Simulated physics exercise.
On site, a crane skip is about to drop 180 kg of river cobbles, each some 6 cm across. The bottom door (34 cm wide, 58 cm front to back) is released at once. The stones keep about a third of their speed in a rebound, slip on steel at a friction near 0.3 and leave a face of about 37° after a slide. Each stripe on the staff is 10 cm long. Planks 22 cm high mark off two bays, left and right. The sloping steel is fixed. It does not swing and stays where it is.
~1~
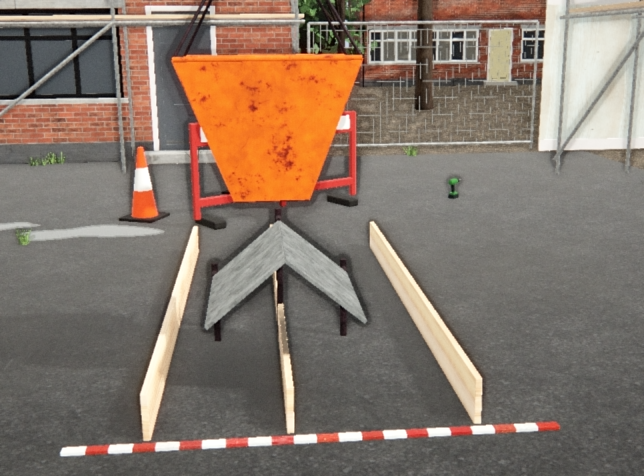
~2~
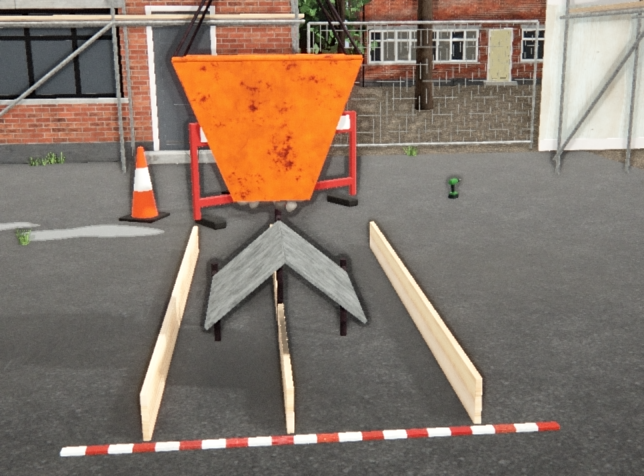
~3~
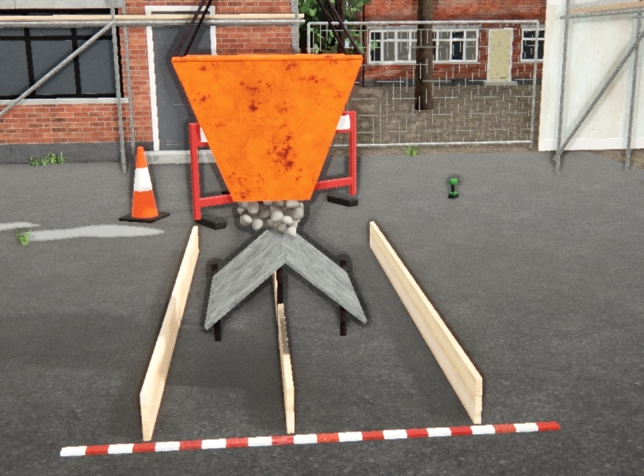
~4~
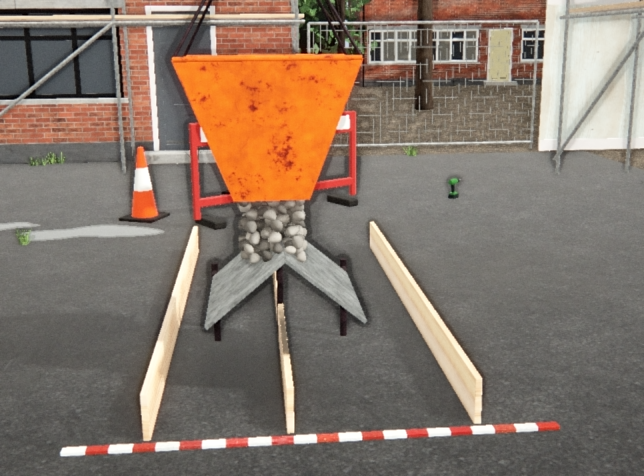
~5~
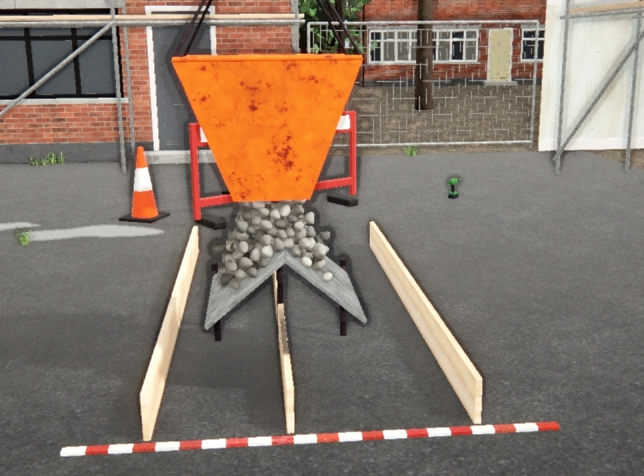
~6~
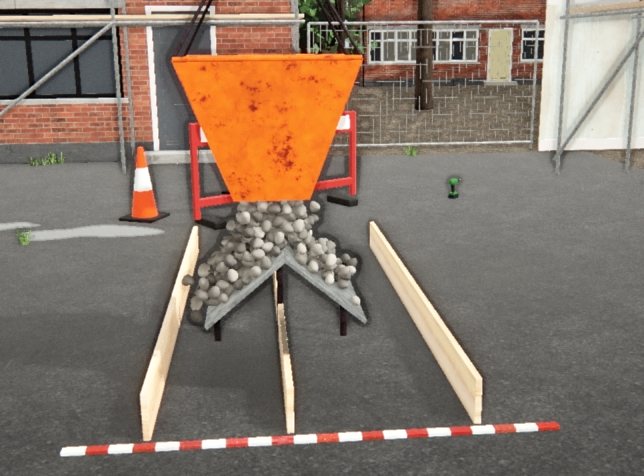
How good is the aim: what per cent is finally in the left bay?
Close to 45 in a hundred.
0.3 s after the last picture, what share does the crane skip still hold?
About 0 per cent.
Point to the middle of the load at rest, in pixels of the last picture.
Near (204, 373).
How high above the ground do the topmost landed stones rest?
About 22 cm.
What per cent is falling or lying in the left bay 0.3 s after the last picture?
About 30 per cent by then.
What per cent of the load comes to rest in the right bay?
About 35 per cent.
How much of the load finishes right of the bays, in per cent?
Near 0 in a hundred.
Then, 0.3 s after the last picture, 0 % in the crane skip, 44 % on the steel, 7 % falling or lying left of the bays, 32 % falling or lying in the left bay, 17 % falling or lying in the right bay; the stones farthest right are at (437, 360).
Then, 0.7 s after the last picture, 0 % in the crane skip, 2 % on the steel, 20 % falling or lying left of the bays, 45 % falling or lying in the left bay, 33 % falling or lying in the right bay; the stones farthest right are at (440, 365).
Then, 1.3 s after the last picture, 0 % in the crane skip, 21 % falling or lying left of the bays, 45 % falling or lying in the left bay, 34 % falling or lying in the right bay; the stones farthest right are at (439, 365).
Then, 2.2 s after the last picture, 0 % in the crane skip, 21 % falling or lying left of the bays, 45 % falling or lying in the left bay, 34 % falling or lying in the right bay; the stones farthest right are at (439, 365).
Then, 4.1 s after the last picture, 0 % in the crane skip, 21 % left of the bays, 45 % in the left bay, 34 % in the right bay; the stones farthest right are at (439, 365).
